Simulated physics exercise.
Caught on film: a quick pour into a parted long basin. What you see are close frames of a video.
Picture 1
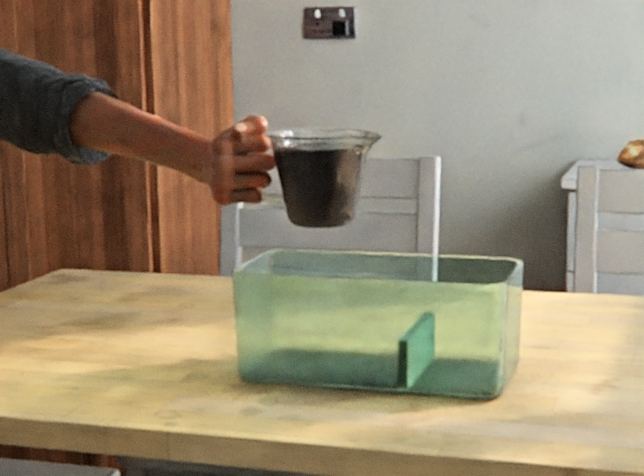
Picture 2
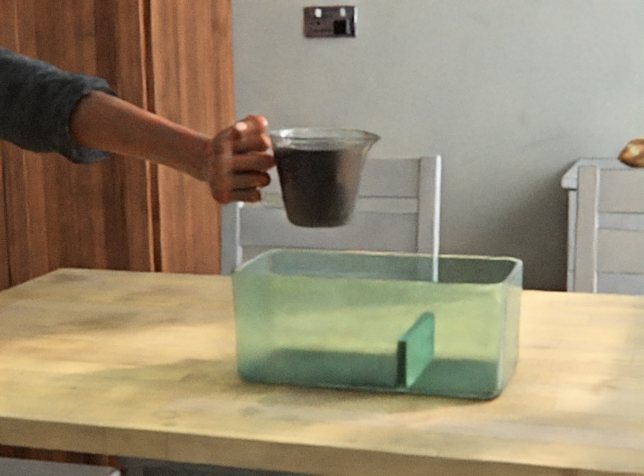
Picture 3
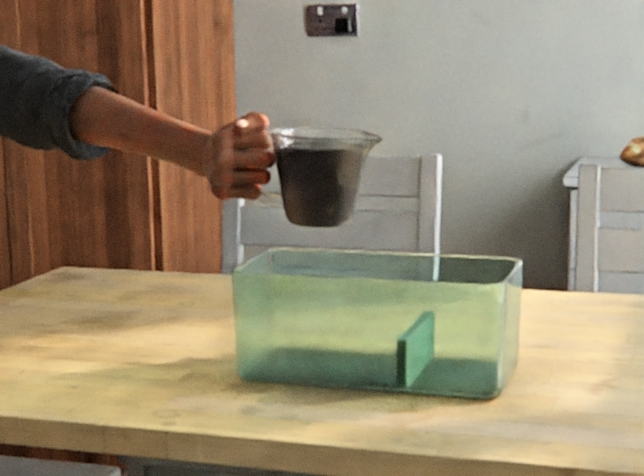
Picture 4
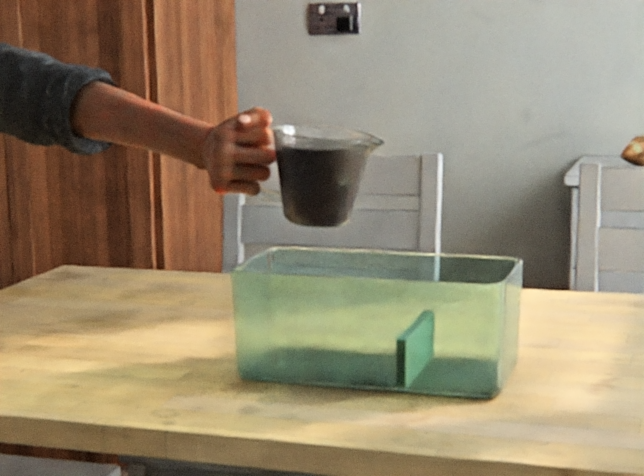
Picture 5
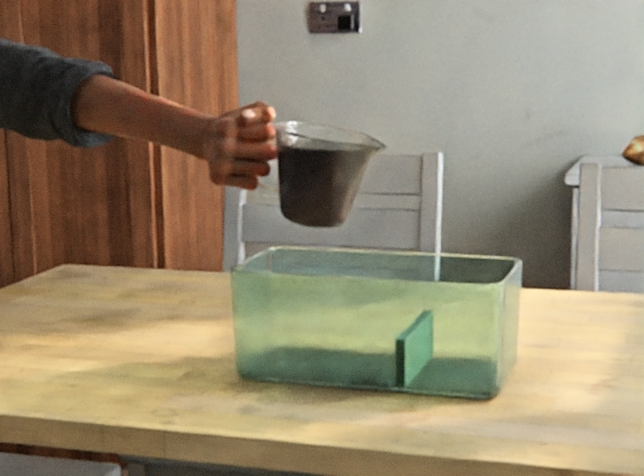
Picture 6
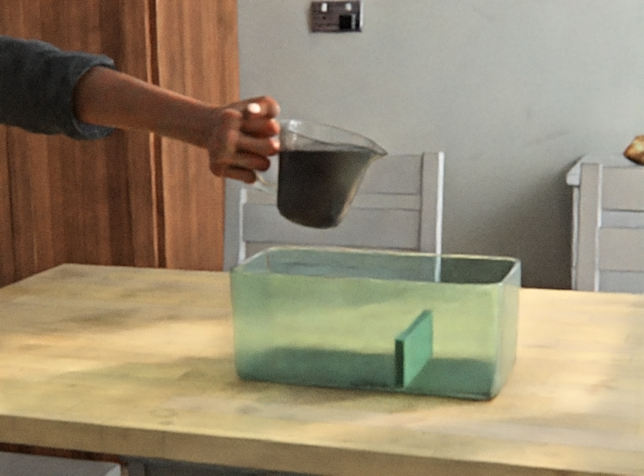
To begin with, a hand at the left holds a clear jug of dark liquid upright above a long, green-tinted glass basin with a low dividing wall, on a wooden table. The hand then gradually tilts the jug slightly to the right, its spout dipping a little while the basin stays still.
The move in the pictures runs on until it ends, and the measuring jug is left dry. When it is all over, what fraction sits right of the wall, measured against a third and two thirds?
The share right of the wall falls in the middle range, one third to two thirds.
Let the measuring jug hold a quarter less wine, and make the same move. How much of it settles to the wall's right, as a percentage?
That share would be some 45 parts in a hundred.
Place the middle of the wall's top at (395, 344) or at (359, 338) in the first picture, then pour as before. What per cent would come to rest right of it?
In order, near 85 and 95 in a hundred.
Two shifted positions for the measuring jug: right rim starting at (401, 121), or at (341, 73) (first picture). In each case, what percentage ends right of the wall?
80 and 20 in a hundred.
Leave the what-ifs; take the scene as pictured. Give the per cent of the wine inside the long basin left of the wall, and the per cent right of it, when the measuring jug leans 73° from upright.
Left part close to 0 in a hundred, right part close to 20.
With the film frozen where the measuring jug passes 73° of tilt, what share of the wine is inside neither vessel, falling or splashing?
Roughly 20 percent.
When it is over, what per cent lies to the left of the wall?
Close to 40 in a hundred.
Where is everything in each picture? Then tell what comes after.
The first picture shows tilt 0°; pouring edge (381, 136); surface from (281, 147) to (367, 147); the long basin's rim runs from (251, 262) to (514, 274); the wall's top is at (417, 327).
The second picture shows tilt 1°; pouring edge (381, 137); surface from (280, 146) to (366, 148).
The third picture shows tilt 3°; pouring edge (382, 139); surface from (281, 145) to (367, 148).
The fourth picture shows tilt 6°; pouring edge (384, 142); surface from (282, 144) to (368, 148).
The fifth picture shows tilt 10°; pouring edge (386, 147); surface from (284, 145) to (372, 149).
The sixth picture shows tilt 15°; pouring edge (388, 154); surface from (286, 147) to (378, 151).
A moment on, the measuring jug is tipped part way and 58 per cent is still to pour, 1 is left of the wall and 22 right of it.
Next, the measuring jug is tipped right over and 5 per cent is still to pour, 31 is left of the wall and 59 right of it.
Then the measuring jug is tipped right over and 0 per cent is still to pour, 40 is left of the wall and 60 right of it.
Later the measuring jug is tipped right over and 0 per cent is still to pour, 40 is left of the wall and 60 right of it.
At rest 40 per cent lies left of the wall, 60 right of it and 0 outside.
